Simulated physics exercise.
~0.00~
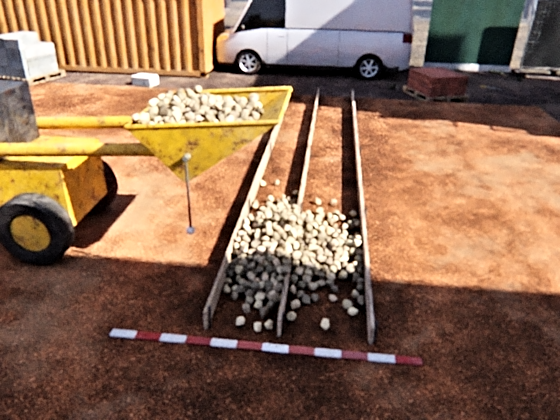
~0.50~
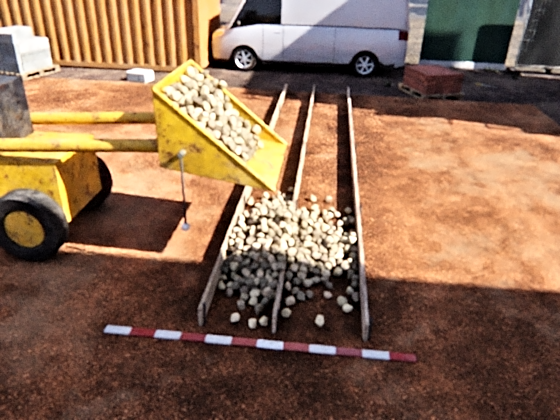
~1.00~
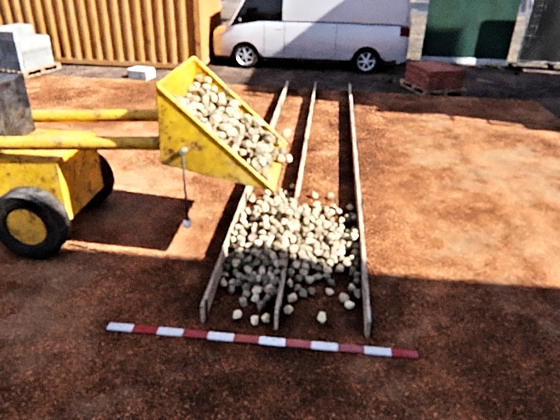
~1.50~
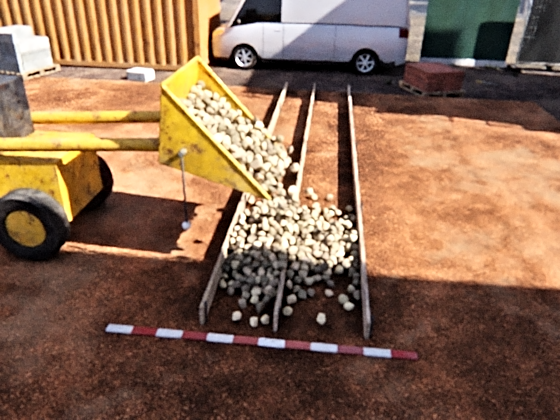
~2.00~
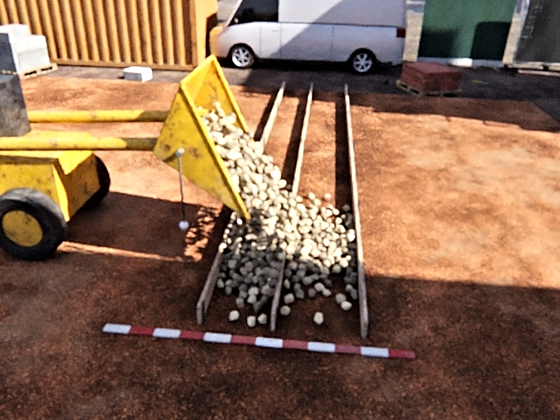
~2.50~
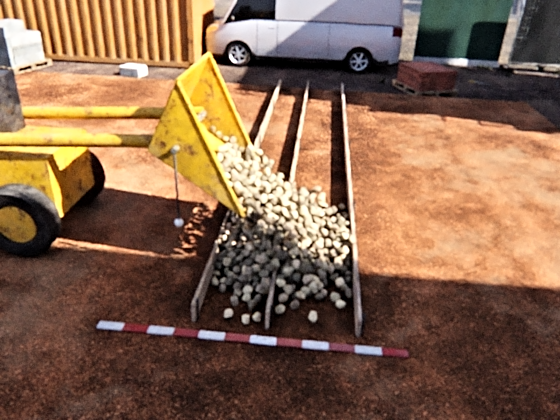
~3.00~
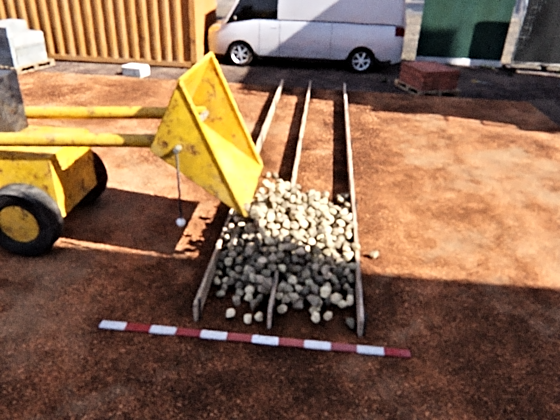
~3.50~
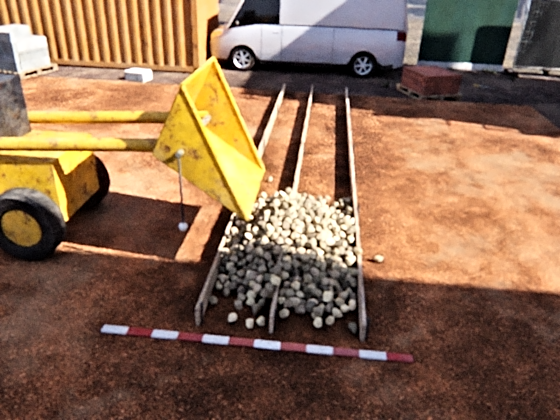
A yellow loader bucket tips and pours its pale stones onto the pile between boards.
